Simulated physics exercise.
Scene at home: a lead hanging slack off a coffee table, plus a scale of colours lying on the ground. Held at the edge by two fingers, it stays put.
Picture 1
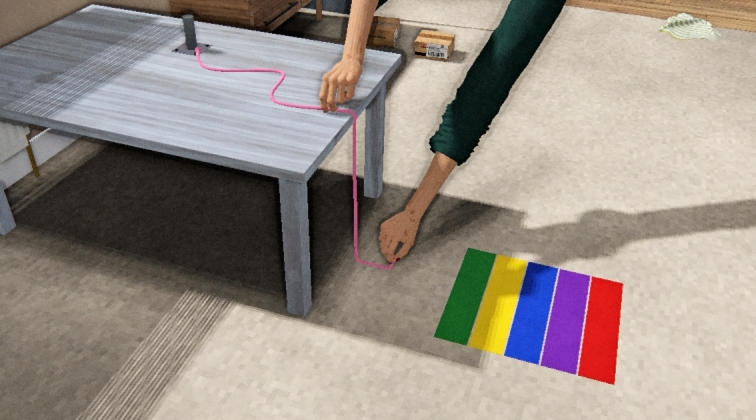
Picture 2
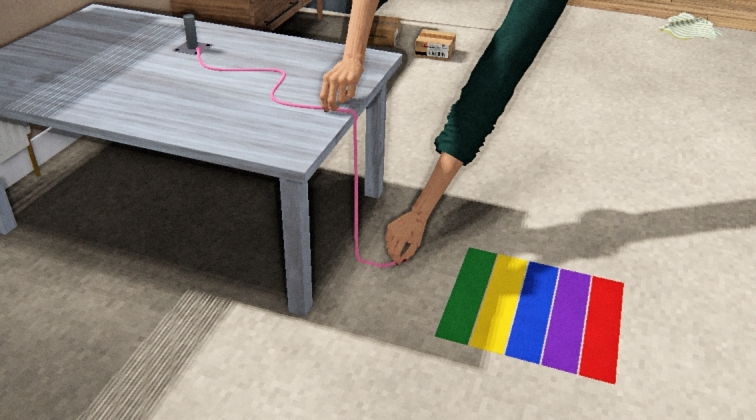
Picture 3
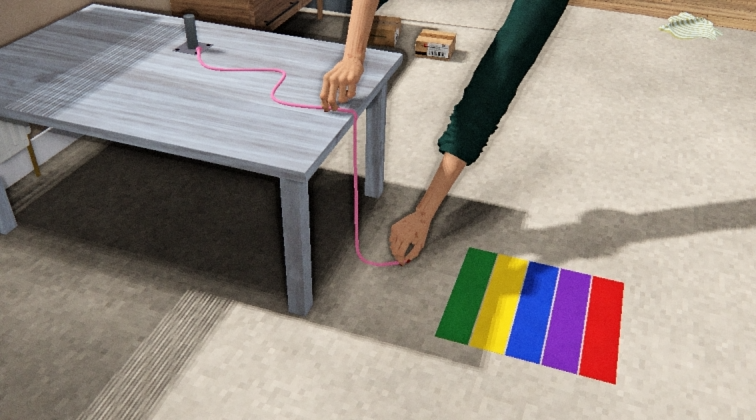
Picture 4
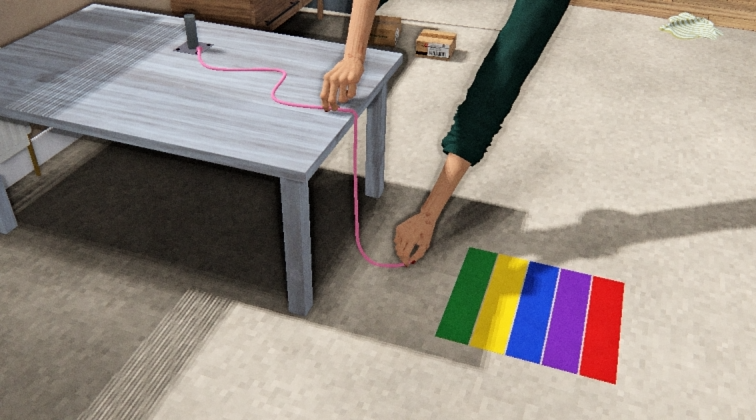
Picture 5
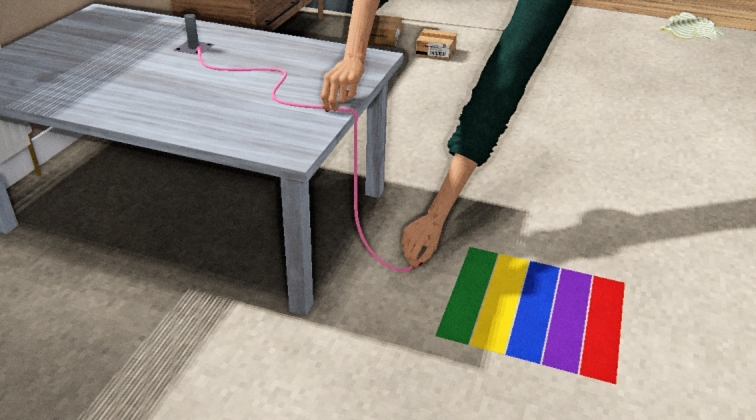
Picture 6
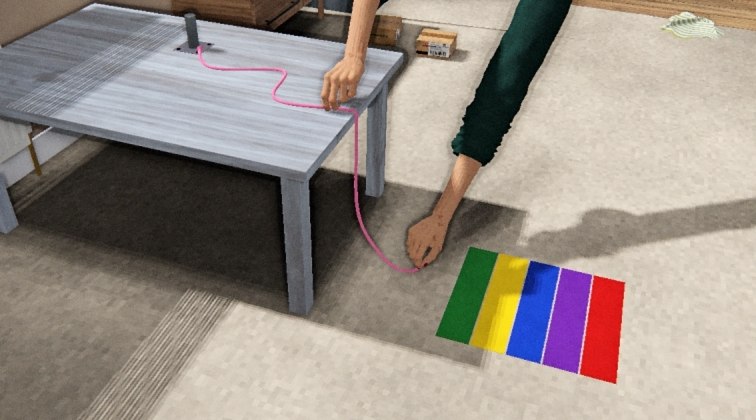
At home, one hand pinning a pink cord at a coffee table's edge, another drawing its end slightly right near coloured stripes.
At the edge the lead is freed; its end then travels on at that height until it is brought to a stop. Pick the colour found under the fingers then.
Purple is under them.
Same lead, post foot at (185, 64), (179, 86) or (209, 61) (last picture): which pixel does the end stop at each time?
Try by try: (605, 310), (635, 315) and (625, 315).
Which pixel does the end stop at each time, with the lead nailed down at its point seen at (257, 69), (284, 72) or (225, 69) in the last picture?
Going through the three tries, you get (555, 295), (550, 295) and (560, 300).
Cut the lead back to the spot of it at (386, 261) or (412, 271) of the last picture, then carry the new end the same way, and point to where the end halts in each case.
In order, roughly (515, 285) and (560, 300).
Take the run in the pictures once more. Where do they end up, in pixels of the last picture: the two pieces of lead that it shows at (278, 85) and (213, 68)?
I'd say about (321, 89) for one and about (240, 61) for the other.
Soon after, end near (504, 285); over yellow.
Then, end near (551, 296); over blue.
At full stretch, end near (579, 303); over purple. It gets as far as the purple strip.
